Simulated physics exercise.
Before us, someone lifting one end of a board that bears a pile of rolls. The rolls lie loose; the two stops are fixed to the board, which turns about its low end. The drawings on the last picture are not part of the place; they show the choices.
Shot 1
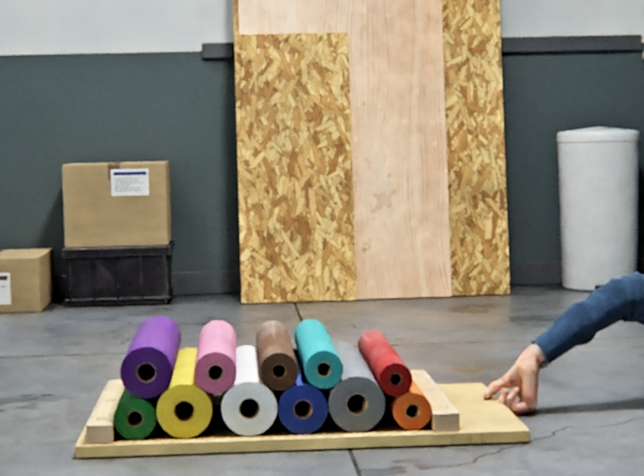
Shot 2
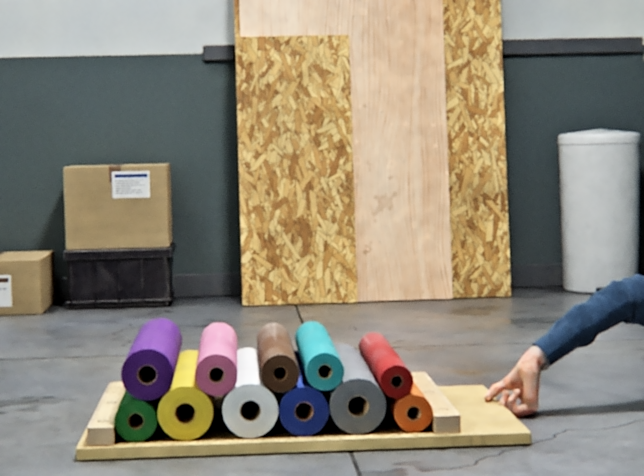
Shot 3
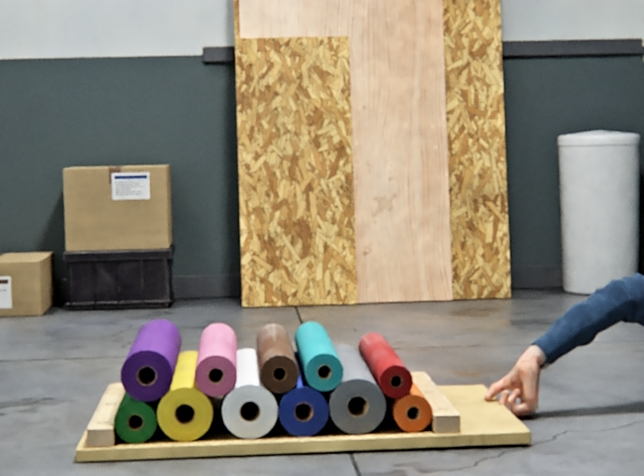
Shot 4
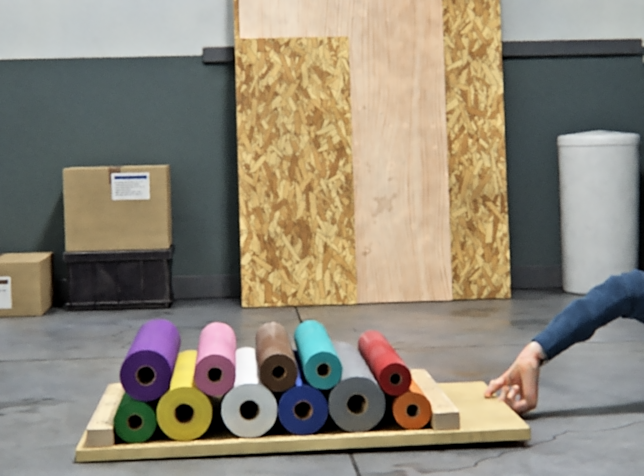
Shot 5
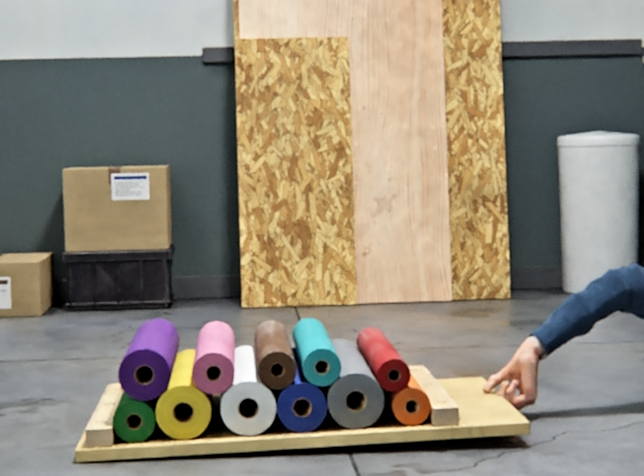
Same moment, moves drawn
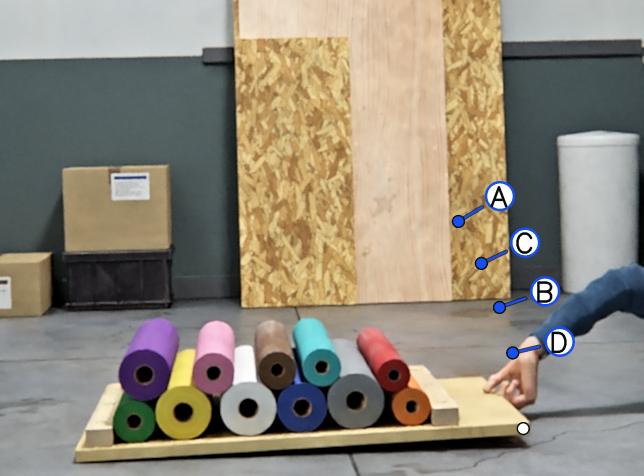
The video shows a hand at the right end of a wooden board bearing two layers of colourful rolls between wooden blocks, barely moving at first, then raising that end very slightly while the rolls keep their arrangement.
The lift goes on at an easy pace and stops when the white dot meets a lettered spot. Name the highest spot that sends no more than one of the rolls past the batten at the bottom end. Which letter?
A is the limit.
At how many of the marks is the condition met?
Four of the four.
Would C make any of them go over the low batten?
Yes.
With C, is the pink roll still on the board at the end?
Yes.
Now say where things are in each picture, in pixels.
Grey roll (357, 404); orange roll (412, 411); purple roll (146, 372), in the first frame.
Purple roll (147, 374); red roll (397, 381), in the second frame.
Board (299, 411); grey roll (357, 406); orange roll (413, 413); white roll (250, 411), in the third frame.
Board (299, 410); green roll (135, 422); yellow roll (184, 413), in the fourth frame.
Board (298, 407); green roll (134, 421); yellow roll (183, 412), in the fifth frame.
On the marked copy, A at (459, 221); B at (499, 307); C at (481, 264); D at (513, 353); the white dot at (523, 429).
With A. Early on, board at 17°.
Further on, board at 30°.
At the end, board at 30°, one over the low batten (purple).
As for the rest, B one over the low batten (purple); C one over the low batten (purple); D none over the low batten.
